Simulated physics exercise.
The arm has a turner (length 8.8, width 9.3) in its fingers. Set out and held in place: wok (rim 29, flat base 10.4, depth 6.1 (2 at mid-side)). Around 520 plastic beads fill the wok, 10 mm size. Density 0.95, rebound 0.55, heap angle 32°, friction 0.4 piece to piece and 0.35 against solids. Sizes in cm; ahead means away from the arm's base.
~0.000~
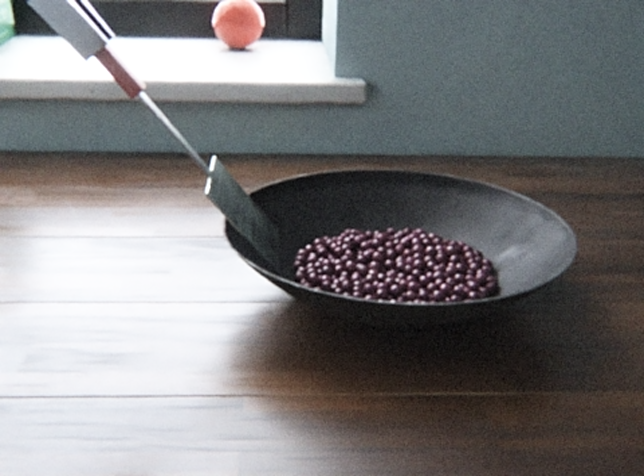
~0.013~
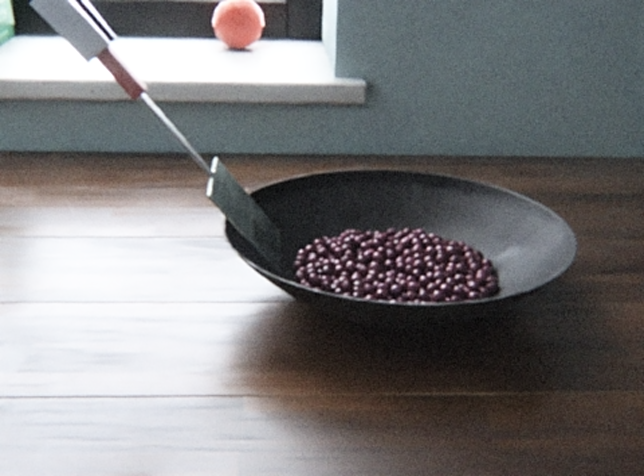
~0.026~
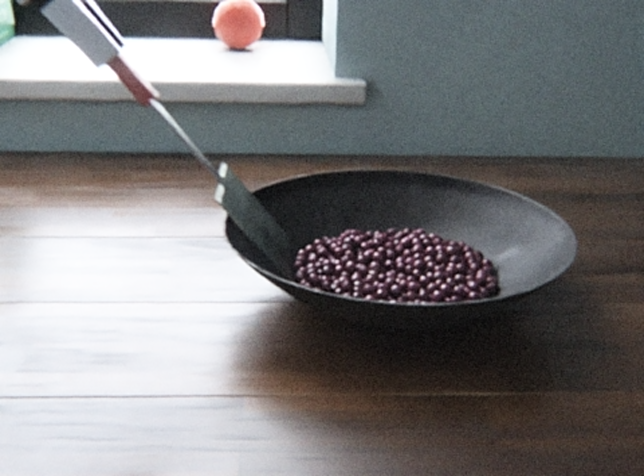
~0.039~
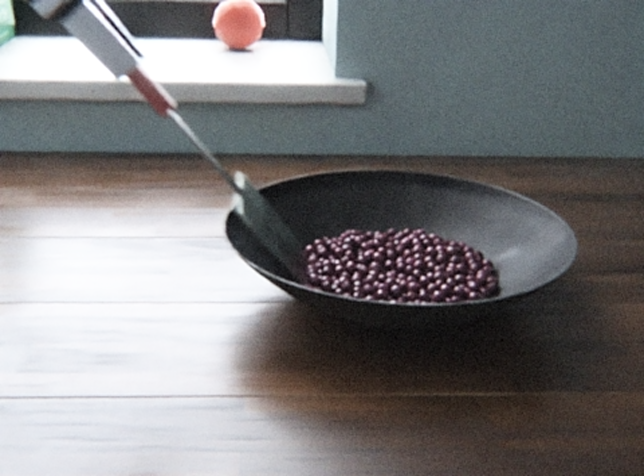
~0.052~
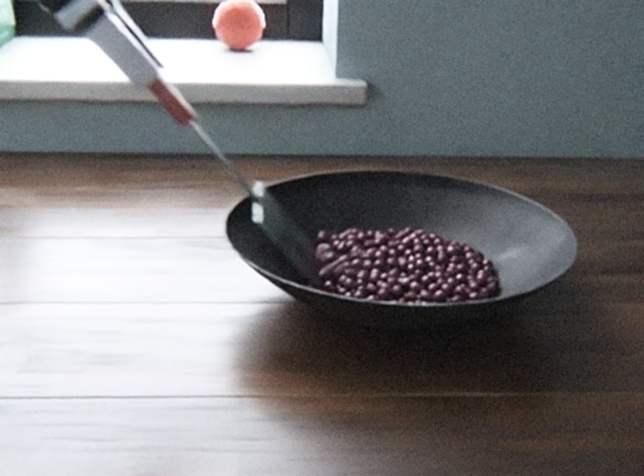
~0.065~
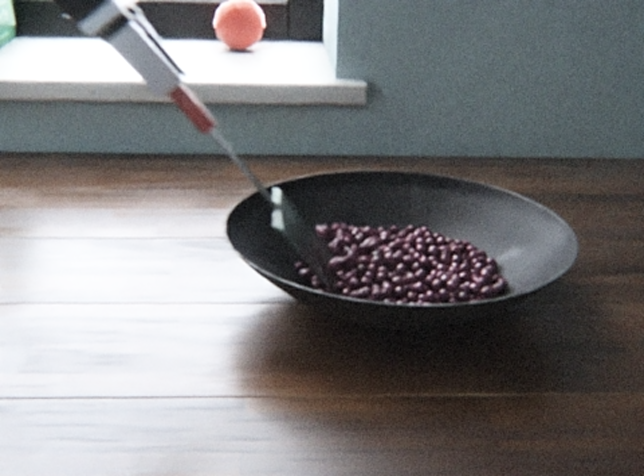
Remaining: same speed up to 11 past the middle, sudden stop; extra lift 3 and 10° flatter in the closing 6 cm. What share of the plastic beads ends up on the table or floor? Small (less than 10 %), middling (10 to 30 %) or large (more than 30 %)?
On the table or floor the share is large, more than 30 %.
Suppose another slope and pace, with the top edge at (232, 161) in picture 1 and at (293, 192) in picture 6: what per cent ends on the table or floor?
About 45 per cent.
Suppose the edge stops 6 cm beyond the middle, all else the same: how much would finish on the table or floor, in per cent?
In that case some 10 per cent.
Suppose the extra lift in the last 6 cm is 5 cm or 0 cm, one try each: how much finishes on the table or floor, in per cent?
About 40 and 50 per cent.
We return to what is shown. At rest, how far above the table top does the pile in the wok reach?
Some 4.0 cm.
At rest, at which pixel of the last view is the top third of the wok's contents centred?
Around (471, 265).
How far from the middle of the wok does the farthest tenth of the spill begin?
Some 85 cm.
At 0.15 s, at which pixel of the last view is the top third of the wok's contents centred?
Near (485, 241).
By 0.11 s, sloping 51°, highest piece 12 above the table; 516 in the wok, 1 on the blade or in flight.
By 0.15 s, sloping 49°, highest piece 17 above the table; 514 in the wok, 3 on the blade or in flight.
By 0.38 s, sloping 41°, highest piece 29 above the table; 283 in the wok, 76 on the table or floor, 158 on the blade or in flight.
By 1.43 s, sloping 41°, highest piece 4 above the table; 283 in the wok, 234 on the table or floor.
Final count, 283 in the wok, 234 on the table or floor. That is 45 % on the table or floor.
